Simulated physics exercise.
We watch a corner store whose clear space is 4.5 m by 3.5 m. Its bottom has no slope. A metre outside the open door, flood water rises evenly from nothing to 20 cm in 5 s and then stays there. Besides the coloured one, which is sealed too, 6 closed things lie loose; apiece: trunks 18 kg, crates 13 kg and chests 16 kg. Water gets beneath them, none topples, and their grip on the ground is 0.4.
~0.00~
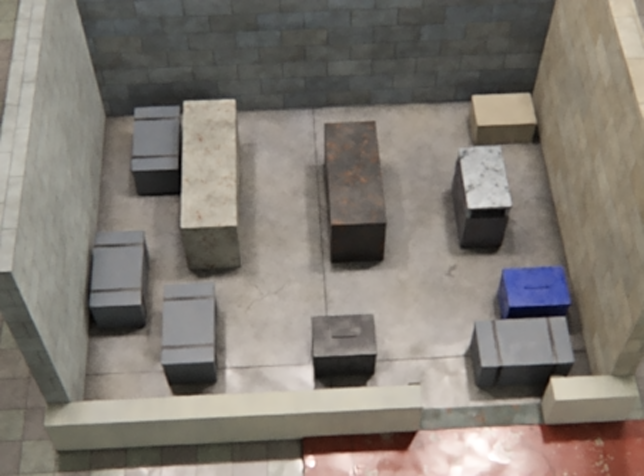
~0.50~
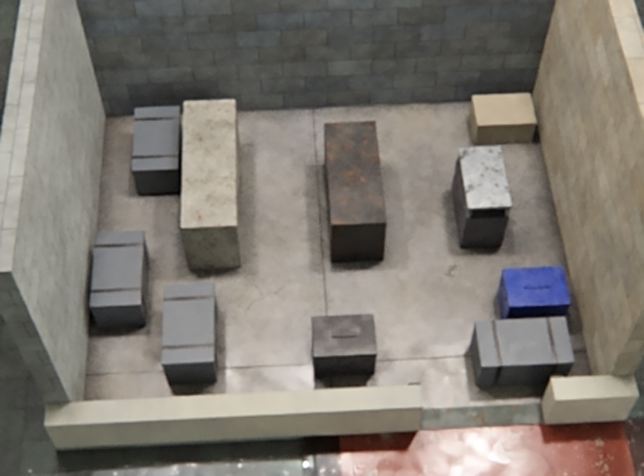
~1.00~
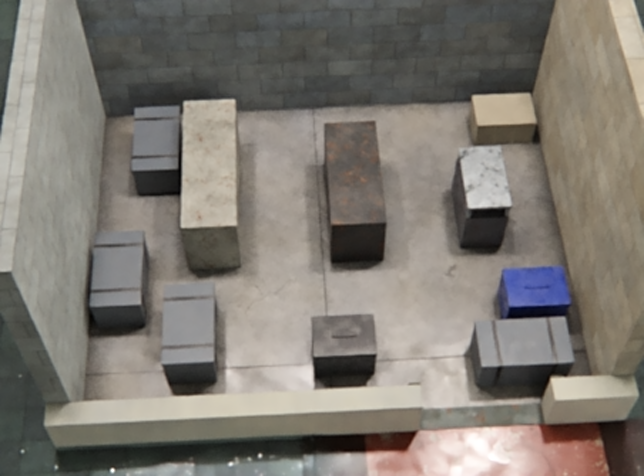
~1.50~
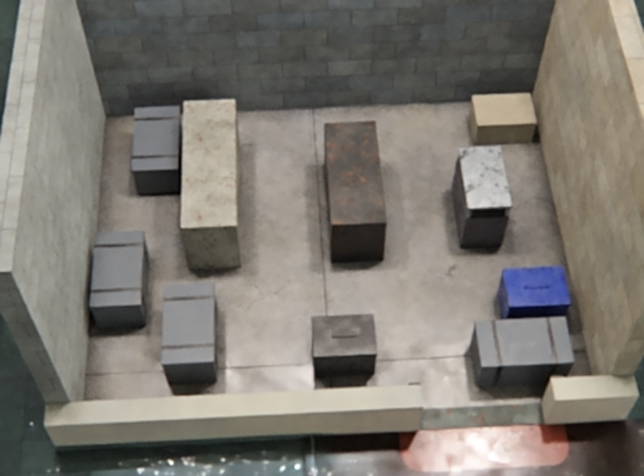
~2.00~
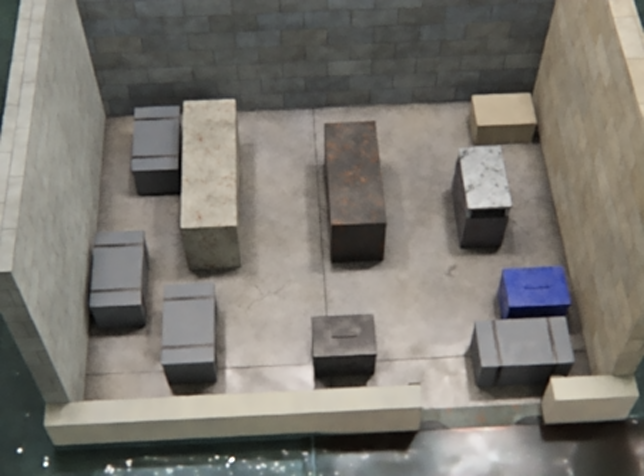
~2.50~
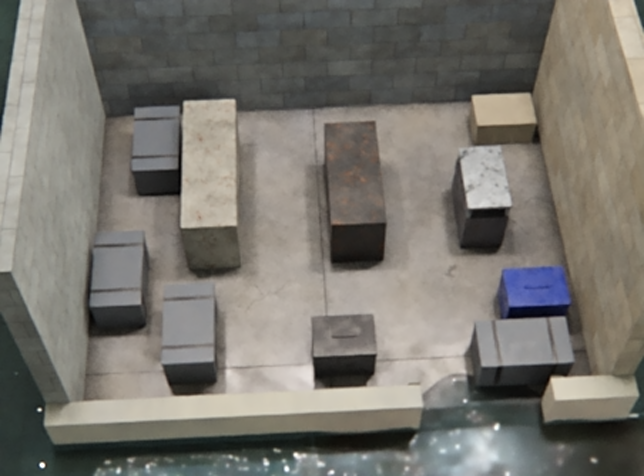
The clip shows a walled room holding grey boxes, a blue chest and taller blocks, all staying still, while dark, glinting water spreads over the tiled and red ground outside and then reaches the gap in the low front wall.
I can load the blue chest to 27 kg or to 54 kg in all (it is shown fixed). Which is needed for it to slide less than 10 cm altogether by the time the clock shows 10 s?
I expect that only the larger load is enough.
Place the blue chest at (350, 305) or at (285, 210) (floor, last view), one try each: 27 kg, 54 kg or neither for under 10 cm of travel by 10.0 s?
In turn: The smaller is enough; either load holds.
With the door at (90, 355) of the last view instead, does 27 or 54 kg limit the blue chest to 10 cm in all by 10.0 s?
Then only the higher weight holds it.
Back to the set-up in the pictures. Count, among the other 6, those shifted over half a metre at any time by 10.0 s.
2 of them.
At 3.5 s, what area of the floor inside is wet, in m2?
Roughly 1.5 m2.
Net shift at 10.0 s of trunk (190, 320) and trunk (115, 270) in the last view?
In turn: 10 cm, 0 cm.
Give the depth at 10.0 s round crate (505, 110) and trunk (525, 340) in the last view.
Roughly 10 and 12 cm.
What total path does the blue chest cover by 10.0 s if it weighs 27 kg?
Some 120 cm in all.
After 3.5 s the blue chest would be 0 cm from its start with 27 kg and 0 cm from its start with 54 kg; 0 cm of water round it then.
After 4.5 s the blue chest would be 0 cm from its start with 27 kg and 0 cm from its start with 54 kg; 2 cm of water round it then.
After 7.0 s the blue chest would be 42 cm from its start with 27 kg and 0 cm from its start with 54 kg; 9 cm of water round it then.
After 10.0 s the blue chest would be 116 cm from its start with 27 kg and 0 cm from its start with 54 kg; 10 cm of water round it then.
